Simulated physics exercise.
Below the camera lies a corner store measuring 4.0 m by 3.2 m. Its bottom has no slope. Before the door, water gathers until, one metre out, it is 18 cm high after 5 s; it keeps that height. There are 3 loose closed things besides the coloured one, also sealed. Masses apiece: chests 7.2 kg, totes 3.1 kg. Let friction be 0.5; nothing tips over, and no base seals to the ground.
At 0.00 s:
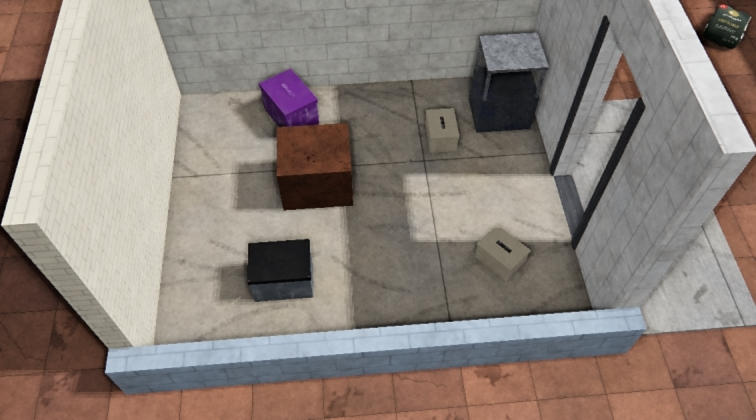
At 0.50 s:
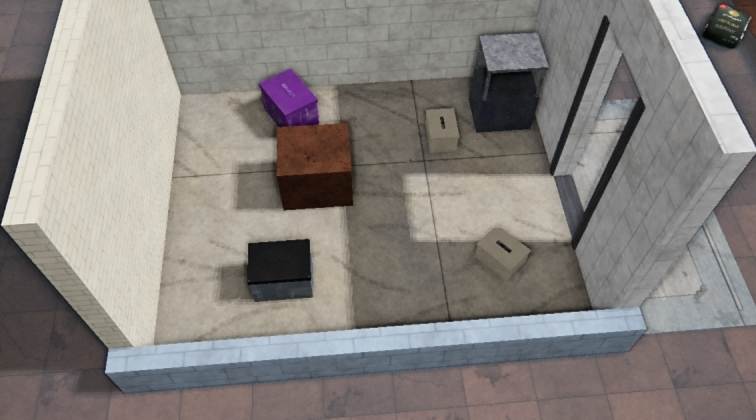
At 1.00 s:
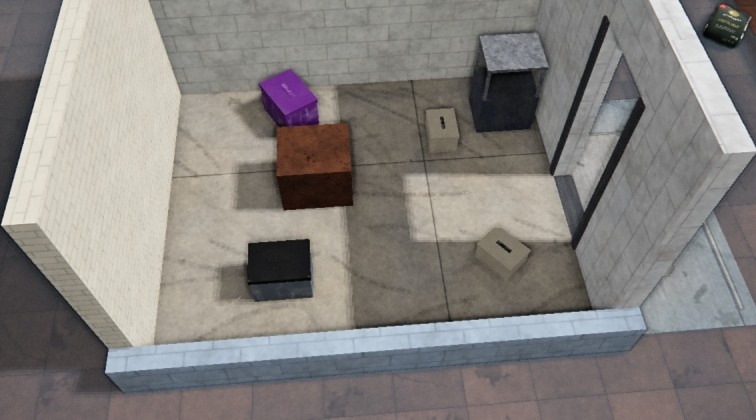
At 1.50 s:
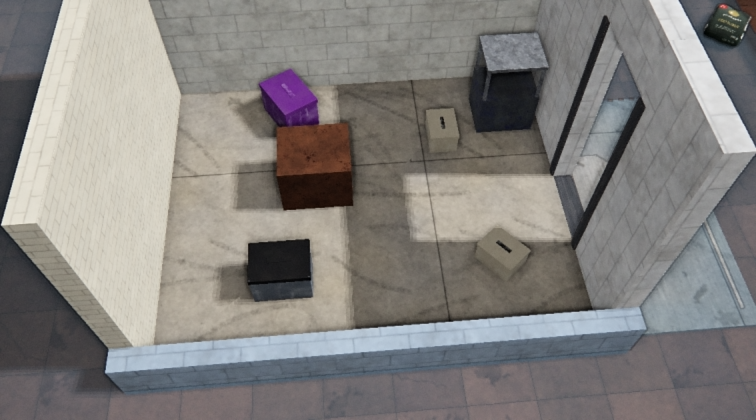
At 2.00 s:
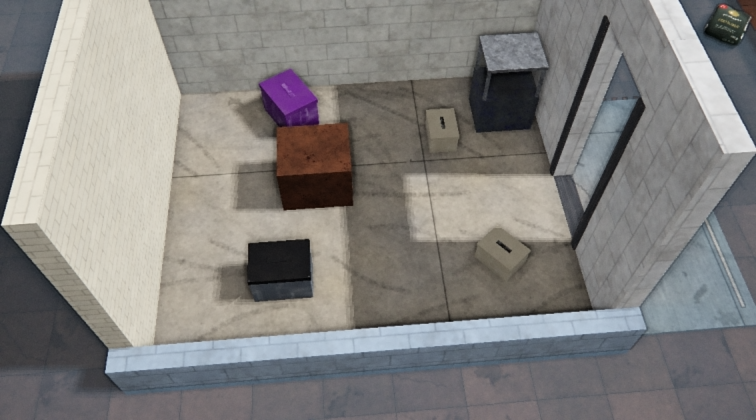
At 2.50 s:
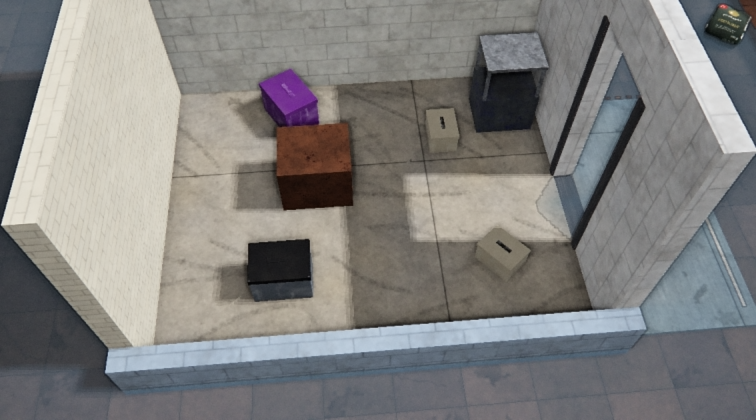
Water spreads over the paving outside, then creeps through the right doorway as boxes stay still.
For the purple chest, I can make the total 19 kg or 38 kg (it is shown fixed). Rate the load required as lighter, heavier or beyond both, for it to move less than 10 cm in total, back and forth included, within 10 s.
Lighter.
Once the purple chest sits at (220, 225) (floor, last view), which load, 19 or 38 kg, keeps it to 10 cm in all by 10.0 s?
Note: Both OK.
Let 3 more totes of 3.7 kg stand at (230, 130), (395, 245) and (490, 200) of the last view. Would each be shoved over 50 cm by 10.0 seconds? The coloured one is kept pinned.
Order as asked: Stays within / goes beyond / goes beyond.
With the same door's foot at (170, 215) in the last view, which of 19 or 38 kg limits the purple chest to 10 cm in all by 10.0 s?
Short version: The light mass is sufficient.
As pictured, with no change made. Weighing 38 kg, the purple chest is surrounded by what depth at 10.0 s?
About 4 cm.
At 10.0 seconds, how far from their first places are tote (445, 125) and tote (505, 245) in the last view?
Shifts: 80 cm / 250 cm.
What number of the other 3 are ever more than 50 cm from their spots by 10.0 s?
Result: 3.
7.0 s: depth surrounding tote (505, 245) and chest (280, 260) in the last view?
5 and 3 cm.
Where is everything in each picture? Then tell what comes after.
The first frame shows the purple chest at (288, 91), on the bottom; 0.0 m2 under water; 0 of 4 have shifted.
The second frame shows the purple chest at (288, 91), on the bottom; 0.0 m2 under water; 0 of 4 have shifted.
The third frame shows the purple chest at (288, 91), on the bottom; water covers 0.0 m2; 0 of 4 have shifted.
The fourth frame shows the purple chest at (288, 91) rests on the ground; water covers 0.0 m2; 0 of 4 have shifted.
The fifth frame shows the purple chest at (288, 91) rests on the ground; water covers 0.0 m2; 0 of 4 have shifted.
The sixth frame shows the purple chest at (288, 91) rests on the ground; 0.1 m2 under water; 0 of 4 have shifted.
After 3.5 s the purple chest would be 0 cm from its start with 19 kg and 0 cm from its start with 38 kg; 0 cm of water round it then.
After 4.5 s the purple chest would be 0 cm from its start with 19 kg and 0 cm from its start with 38 kg; 0 cm of water round it then.
After 7.0 s the purple chest would be 0 cm from its start with 19 kg and 0 cm from its start with 38 kg; 2 cm of water round it then.
After 10.0 s the purple chest would be 0 cm from its start with 19 kg and 0 cm from its start with 38 kg; 4 cm of water round it then.
